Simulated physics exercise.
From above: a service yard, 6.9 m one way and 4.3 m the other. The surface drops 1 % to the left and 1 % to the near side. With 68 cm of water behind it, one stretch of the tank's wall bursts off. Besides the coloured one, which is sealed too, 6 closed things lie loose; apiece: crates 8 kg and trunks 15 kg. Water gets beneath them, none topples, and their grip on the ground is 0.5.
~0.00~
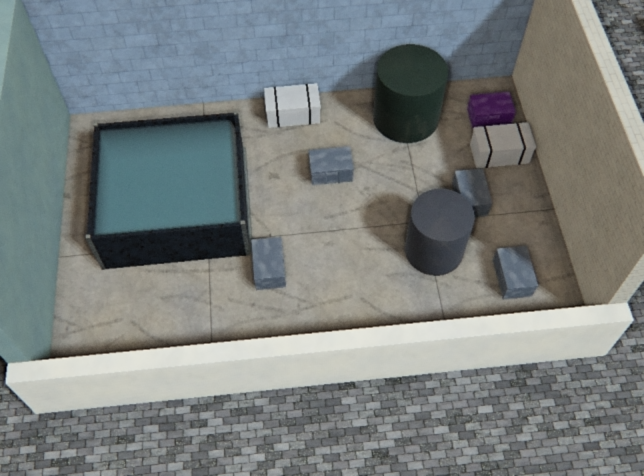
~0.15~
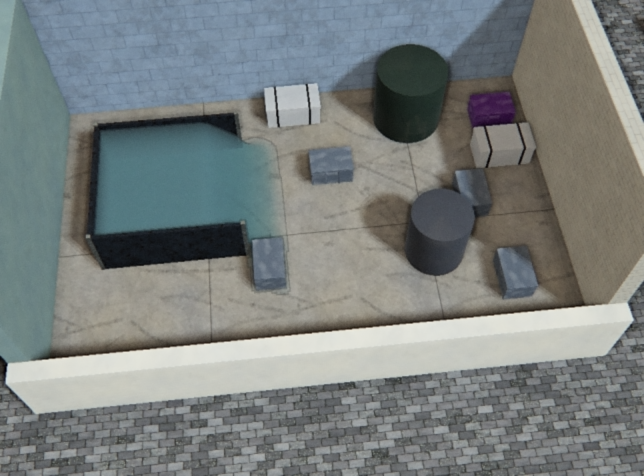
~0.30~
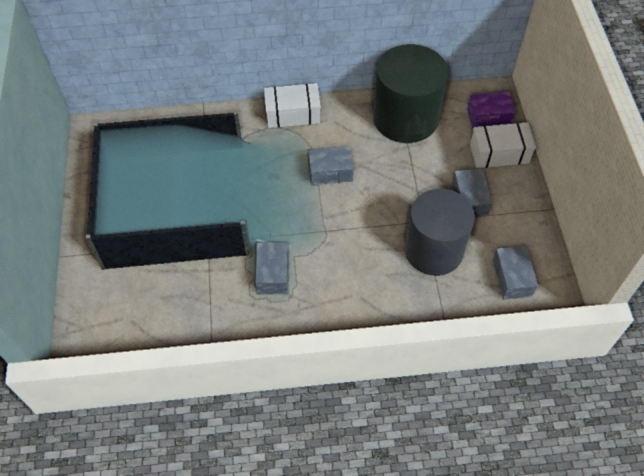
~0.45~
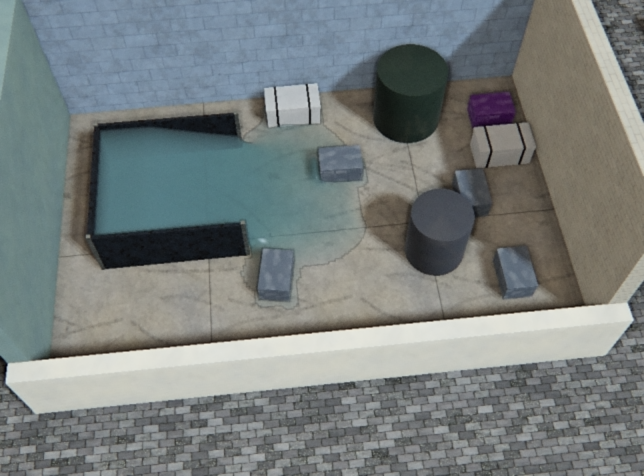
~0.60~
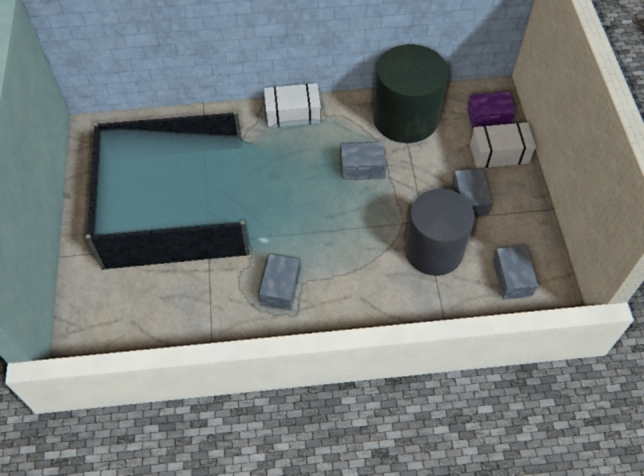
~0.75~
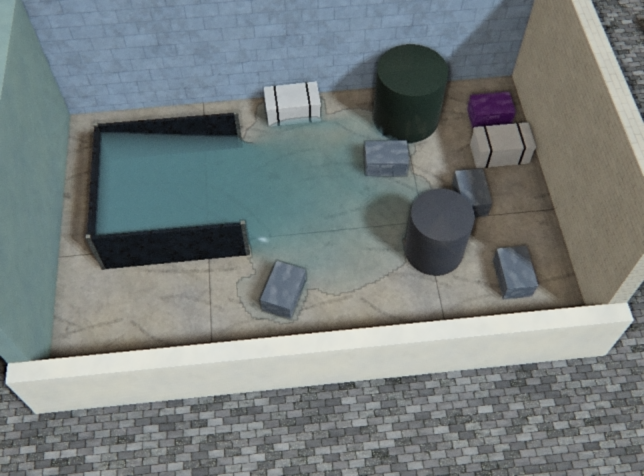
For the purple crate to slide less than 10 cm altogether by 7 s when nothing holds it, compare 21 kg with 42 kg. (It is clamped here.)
For it, neither weight holds it.
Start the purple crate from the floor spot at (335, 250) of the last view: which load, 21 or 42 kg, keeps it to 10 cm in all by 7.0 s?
Neither holds.
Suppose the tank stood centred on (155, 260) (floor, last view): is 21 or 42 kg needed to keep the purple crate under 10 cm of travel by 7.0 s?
Then neither weight holds it.
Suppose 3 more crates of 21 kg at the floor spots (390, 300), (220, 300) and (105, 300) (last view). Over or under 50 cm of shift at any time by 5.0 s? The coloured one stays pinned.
In turn: More, short of it, under.
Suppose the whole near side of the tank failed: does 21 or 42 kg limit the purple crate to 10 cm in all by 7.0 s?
In that case only the higher weight holds it.
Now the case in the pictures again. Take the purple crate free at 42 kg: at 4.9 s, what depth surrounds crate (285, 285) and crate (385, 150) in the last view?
About 3 and 16 cm.
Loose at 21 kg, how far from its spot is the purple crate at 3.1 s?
Roughly 40 cm.
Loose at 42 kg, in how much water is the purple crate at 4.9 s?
About 15 cm.
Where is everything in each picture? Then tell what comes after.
The first picture shows the purple crate at (493, 103) rests on the ground; 3.4 m2 under water; 0 of 7 have shifted.
The second picture shows the purple crate at (493, 103) rests on the ground; 4.4 m2 under water; 0 of 7 have shifted.
The third picture shows the purple crate at (493, 103) rests on the ground; 5.6 m2 under water; 1 of 7 have shifted.
The fourth picture shows the purple crate at (493, 103) rests on the ground; water covers 7.0 m2; 2 of 7 have shifted.
The fifth picture shows the purple crate at (493, 103), on the bottom; 8.7 m2 under water; 2 of 7 have shifted.
The sixth picture shows the purple crate at (493, 103), on the bottom; water covers 10.2 m2; 2 of 7 have shifted.
After 1.4 s the purple crate would be 0 cm from its start with 21 kg and 0 cm from its start with 42 kg; 0 cm of water round it then.
After 3.1 s the purple crate would be 43 cm from its start with 21 kg and 15 cm from its start with 42 kg; 17 cm of water round it then.
After 4.9 s the purple crate would be 52 cm from its start with 21 kg and 74 cm from its start with 42 kg; 15 cm of water round it then.
After 7.0 s the purple crate would be 202 cm from its start with 21 kg and 101 cm from its start with 42 kg; 9 cm of water round it then.
